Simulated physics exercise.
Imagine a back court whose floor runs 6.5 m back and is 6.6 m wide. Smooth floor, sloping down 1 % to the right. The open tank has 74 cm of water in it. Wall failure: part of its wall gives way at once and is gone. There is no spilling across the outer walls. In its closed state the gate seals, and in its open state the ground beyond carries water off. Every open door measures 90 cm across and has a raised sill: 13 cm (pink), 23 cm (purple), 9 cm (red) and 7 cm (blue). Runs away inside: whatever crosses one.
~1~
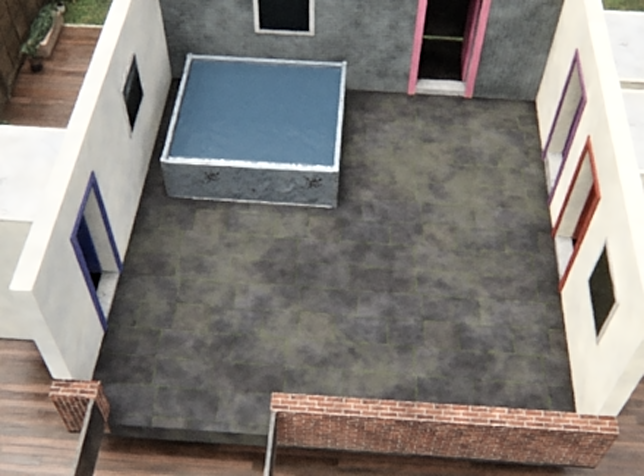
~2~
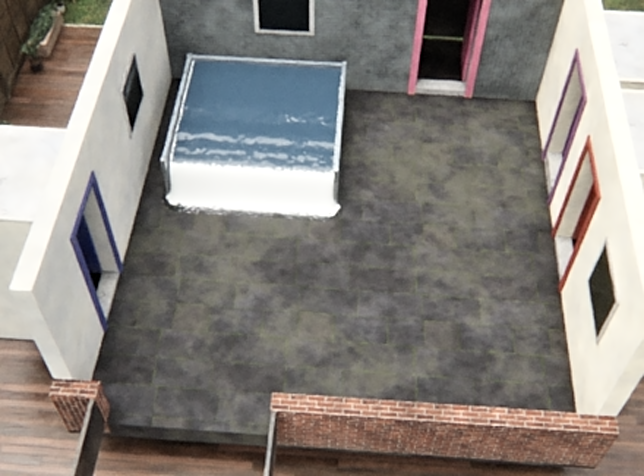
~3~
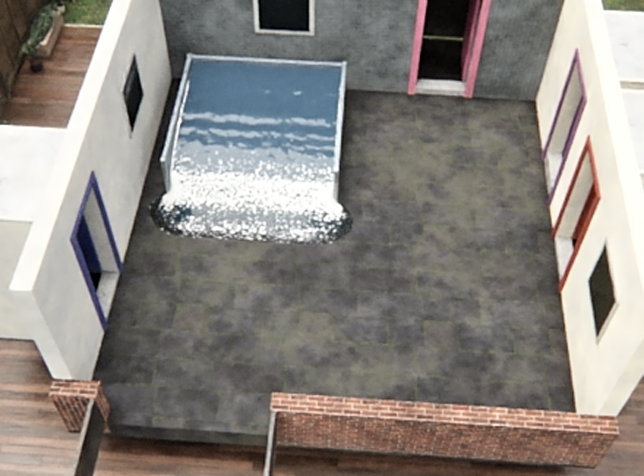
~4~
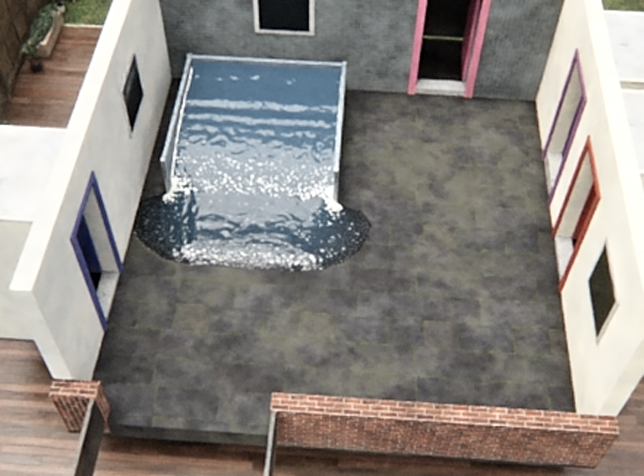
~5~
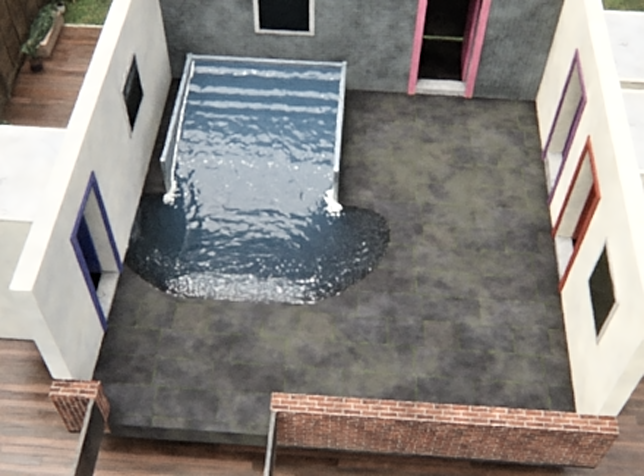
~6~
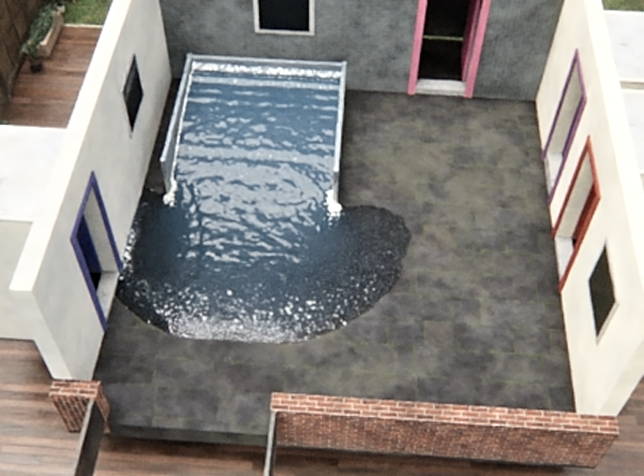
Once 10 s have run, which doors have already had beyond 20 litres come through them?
One by one: Watch the pink door: It will not outstrip the limit; watch the purple door: It will not outstrip the limit; watch the red door: It will not outstrip the limit; watch the blue door: It will outstrip the limit.
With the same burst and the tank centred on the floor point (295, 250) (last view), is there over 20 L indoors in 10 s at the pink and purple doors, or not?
Lab note: Pink door limit not exceeded; purple door limit not exceeded.
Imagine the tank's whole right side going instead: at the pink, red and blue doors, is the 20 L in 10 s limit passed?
Then pink would come out on the high side, red on the high side and blue on the high side.
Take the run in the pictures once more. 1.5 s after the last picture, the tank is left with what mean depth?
The average depth is around 26 cm.
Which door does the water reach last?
Pink.
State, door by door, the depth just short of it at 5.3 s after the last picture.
Readings (cm): Pink = 11; purple = 5; red = 9; blue = 7.
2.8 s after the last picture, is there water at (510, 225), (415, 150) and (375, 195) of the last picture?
Well, the first is untouched by it, the next untouched by it, the last untouched by it.
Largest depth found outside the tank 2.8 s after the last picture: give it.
Peak depth: Approx. 40 cm.
Then, 0.7 s after the last picture water covers 45 % of the floor and is deepest (36 cm) near (86, 404); pink door not reached, purple door not reached, red door not reached, blue door 13 cm at the sill, 1 L in.
Then, 1.5 s after the last picture water covers 55 % of the floor and is deepest (41 cm) near (86, 404); pink door not reached, purple door not reached, red door not reached, blue door 15 cm at the sill, 17 L in.
Then, 2.8 s after the last picture water covers 55 % of the floor and is deepest (40 cm) near (573, 440); pink door not reached, purple door not reached, red door not reached, blue door 11 cm at the sill, 46 L in.
Then, 5.3 s after the last picture water covers 85 % of the floor and is deepest (18 cm) near (559, 439); pink door 11 cm at the sill, 0 L in, purple door 5 cm at the sill, 0 L in, red door 9 cm at the sill, 0 L in, blue door 7 cm at the sill, 58 L in.
Then, 9.3 s after the last picture water covers 95 % of the floor and is deepest (12 cm) near (527, 152); pink door 9 cm at the sill, 0 L in, purple door 6 cm at the sill, 0 L in, red door 8 cm at the sill, 0 L in, blue door 3 cm at the sill, 58 L in.
